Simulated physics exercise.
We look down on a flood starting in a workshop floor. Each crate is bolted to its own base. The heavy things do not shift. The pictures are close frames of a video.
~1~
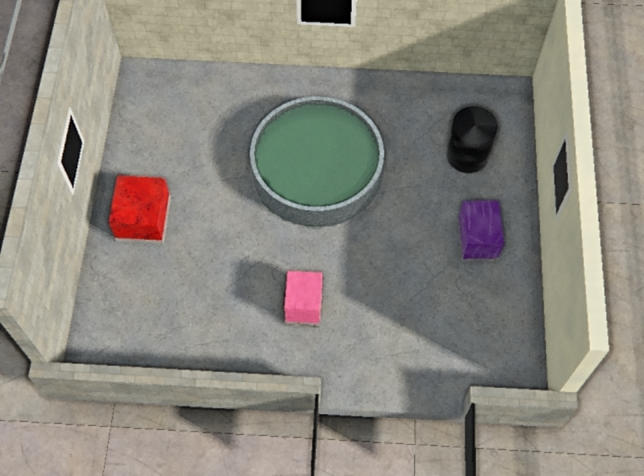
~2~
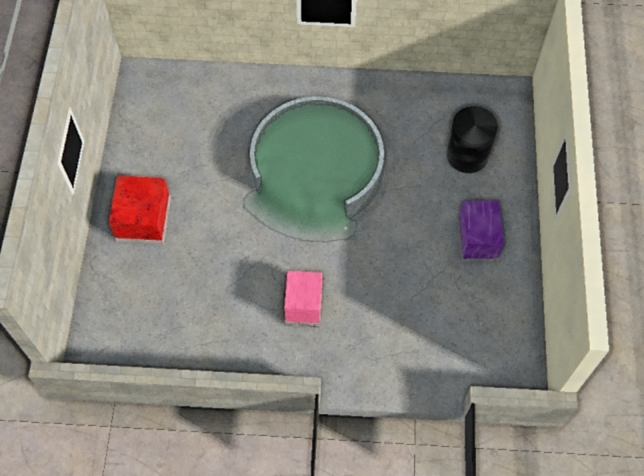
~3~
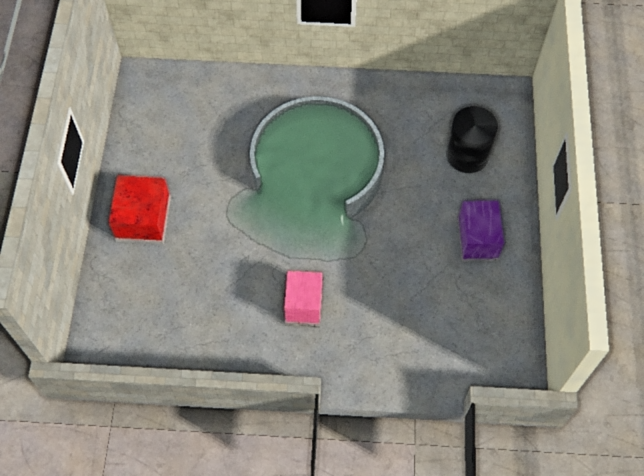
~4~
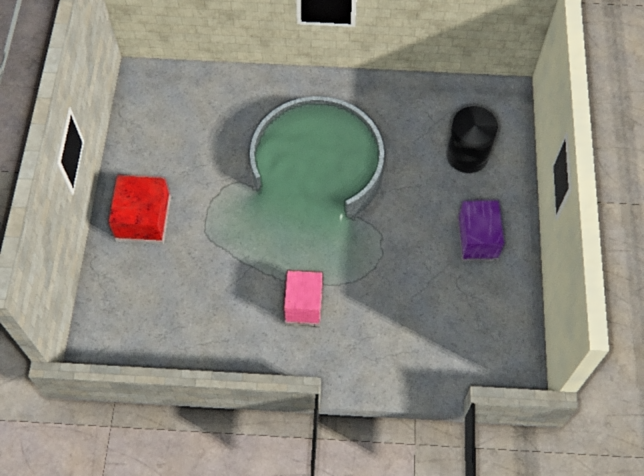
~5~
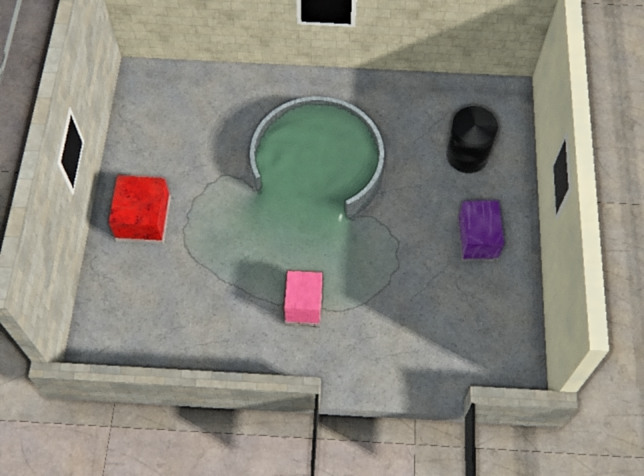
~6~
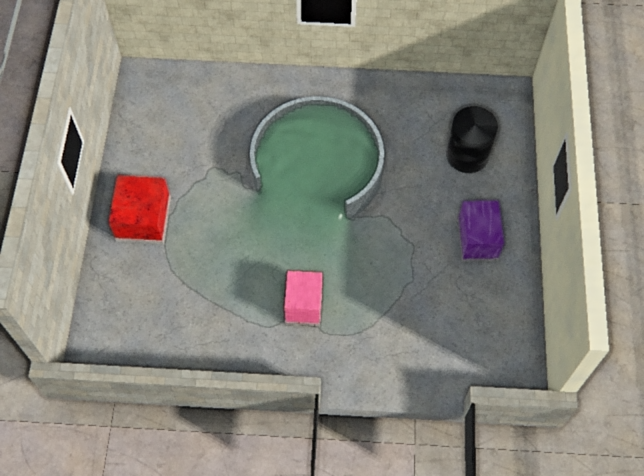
A round pool opens at its front and green water spreads around the pink block.
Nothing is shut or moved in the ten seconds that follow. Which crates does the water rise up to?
In the end: The purple crate keeps dry; the pink crate is soaked; the red crate is soaked.
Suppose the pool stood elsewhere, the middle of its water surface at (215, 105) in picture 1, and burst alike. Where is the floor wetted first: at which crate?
I say the red-painted one.
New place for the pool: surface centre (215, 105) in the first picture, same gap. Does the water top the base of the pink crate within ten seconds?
One by one: Pink keeps dry.
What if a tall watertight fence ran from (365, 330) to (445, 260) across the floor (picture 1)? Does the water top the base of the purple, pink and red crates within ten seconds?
My reading: The purple one stays dry, the pink one is soaked, the red one is wetted.
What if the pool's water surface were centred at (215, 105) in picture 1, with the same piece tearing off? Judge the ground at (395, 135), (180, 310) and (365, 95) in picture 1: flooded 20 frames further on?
In turn: Not flooded, flooded, no water.
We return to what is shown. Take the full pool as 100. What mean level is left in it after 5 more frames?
Some 58 per cent.
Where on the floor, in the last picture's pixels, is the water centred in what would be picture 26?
Near (249, 278).
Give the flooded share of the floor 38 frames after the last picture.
I make it 60 per cent.
A moment on, water covers 30 % of the floor; the purple crate not reached, the pink crate water round its plinth, the red crate water round its plinth.
Next, water covers 35 % of the floor; the purple crate not reached, the pink crate water round its plinth, the red crate water round its plinth.
Then, water covers 45 % of the floor; the purple crate water round its plinth, the pink crate water round its plinth, the red crate water round its plinth.
Later, water covers 60 % of the floor; the purple crate water round its plinth, the pink crate water round its plinth, the red crate water round its plinth.
In the end, water covers 85 % of the floor; the purple crate stayed above the water, the pink crate was topped, the red crate was topped.
